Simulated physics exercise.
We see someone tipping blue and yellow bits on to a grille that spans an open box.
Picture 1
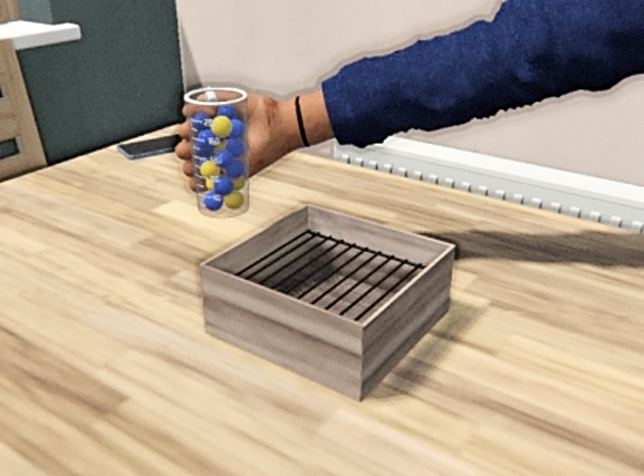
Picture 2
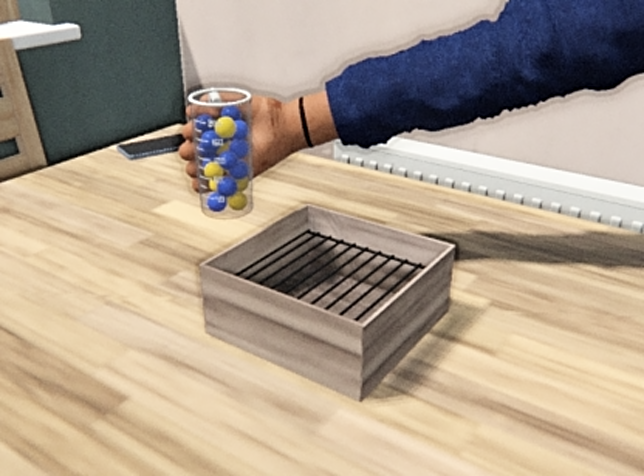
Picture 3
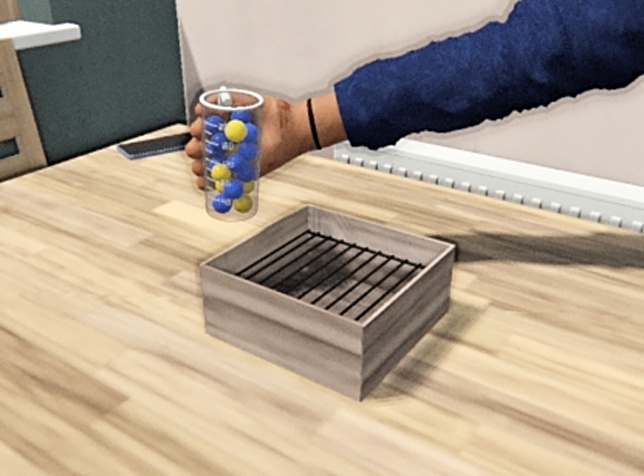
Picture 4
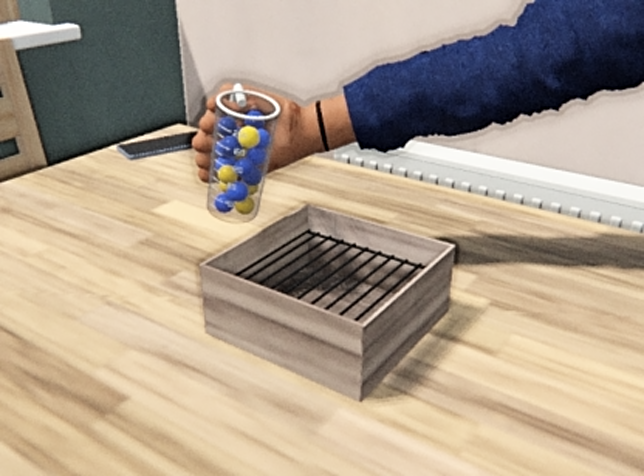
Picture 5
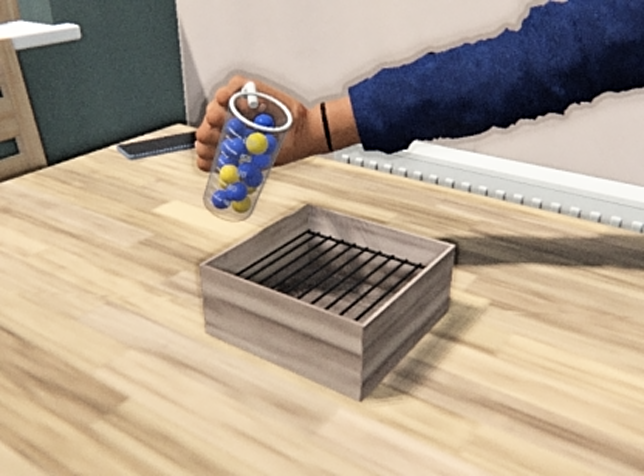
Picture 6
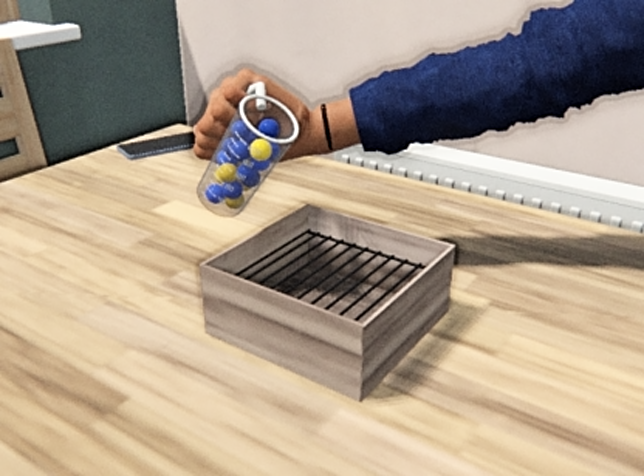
A hand holding a clear cup of blue and yellow balls shifting slightly right, then tilting it rightward above a grille-topped open box.
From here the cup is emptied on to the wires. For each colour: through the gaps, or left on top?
The blue pieces are held back; the yellow pieces are held back.
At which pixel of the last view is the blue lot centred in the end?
Close to (313, 266).
Then, 0.39 s after the last picture, blue ones, all in the cup; yellow ones, all in the cup.
Then, 0.73 s after the last picture, blue ones, most in the cup, about a quarter on or over the wires; yellow ones, most in the cup, a small part on or over the wires.
Then, 1.02 s after the last picture, blue ones, all on or over the wires; yellow ones, all on or over the wires.
At rest, blue ones, all on the wires, none under the rack; yellow ones, all on the wires, none under the rack.
